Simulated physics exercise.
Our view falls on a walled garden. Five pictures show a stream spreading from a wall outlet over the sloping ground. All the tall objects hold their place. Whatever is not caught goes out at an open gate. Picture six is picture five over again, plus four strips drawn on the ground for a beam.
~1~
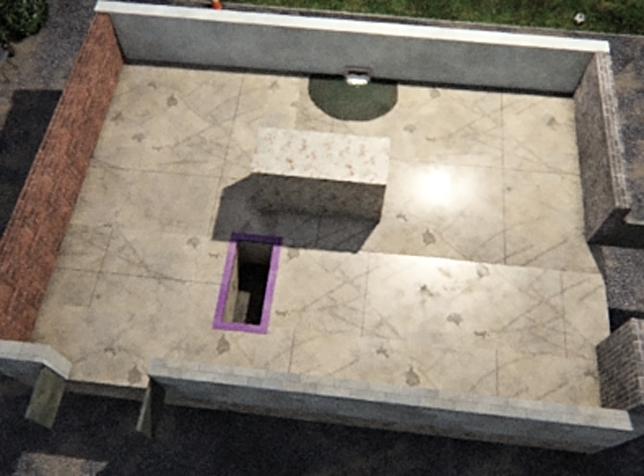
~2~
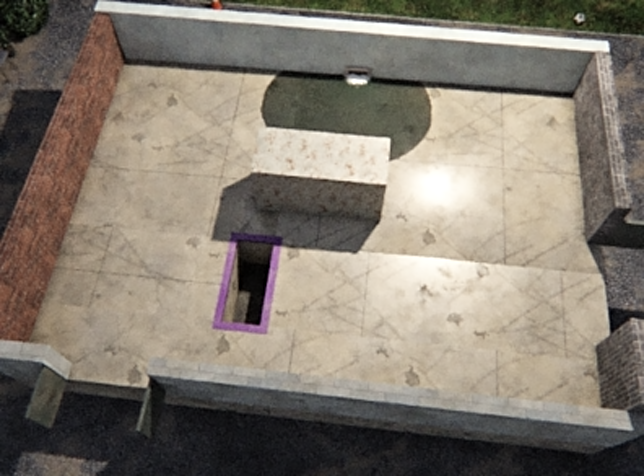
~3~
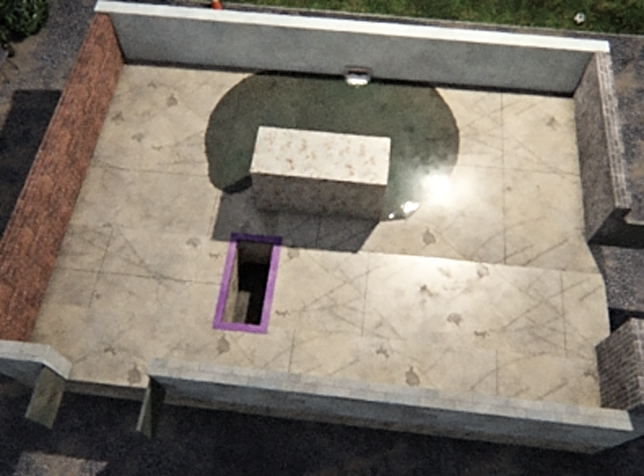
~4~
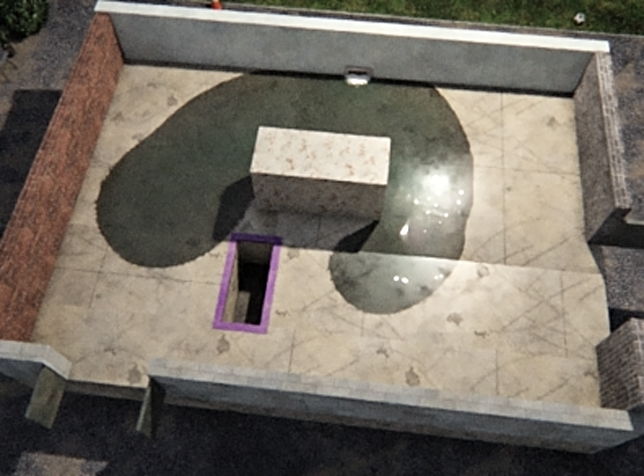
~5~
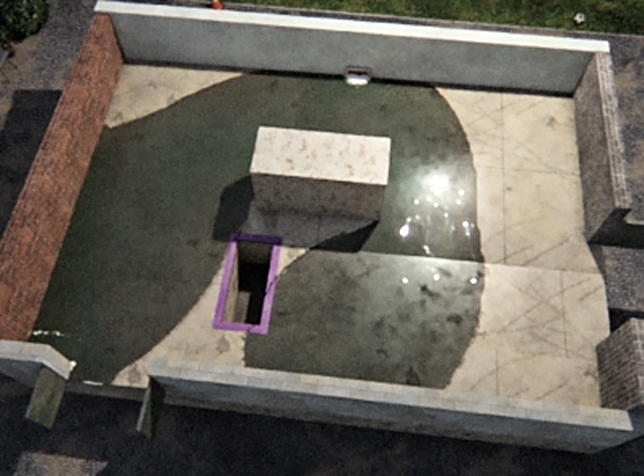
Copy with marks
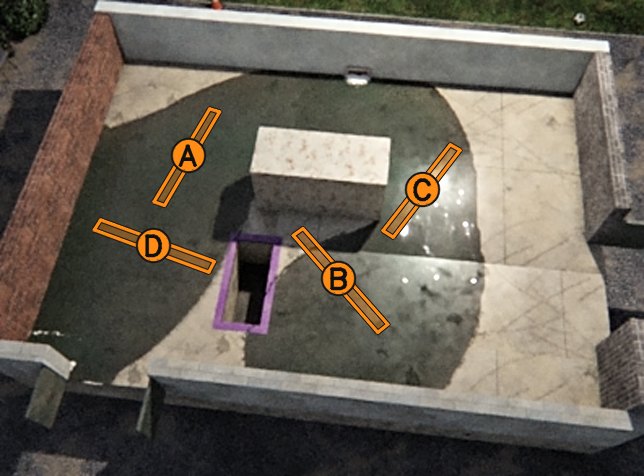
Walled garden with dark water spreading from an outfall in the far wall, curling around a pale block, the purple-edged drain staying dry.
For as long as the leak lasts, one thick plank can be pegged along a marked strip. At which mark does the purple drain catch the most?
The answer is place D.
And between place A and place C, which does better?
The answer is A.
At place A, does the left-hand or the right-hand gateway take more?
The left gate.
In orange, A from (159, 203) to (214, 110); B from (298, 231) to (382, 328); C from (388, 233) to (455, 147); D from (97, 224) to (211, 266).
For place A, about 11 % of the stream goes into the purple drain, about 89 % out by the gates.
For place B, about 9 % of the stream goes into the purple drain, about 90 % out by the gates.
For place C, about 8 % of the stream goes into the purple drain, about 92 % out by the gates.
For place D, about 25 % of the stream goes into the purple drain, about 75 % out by the gates.
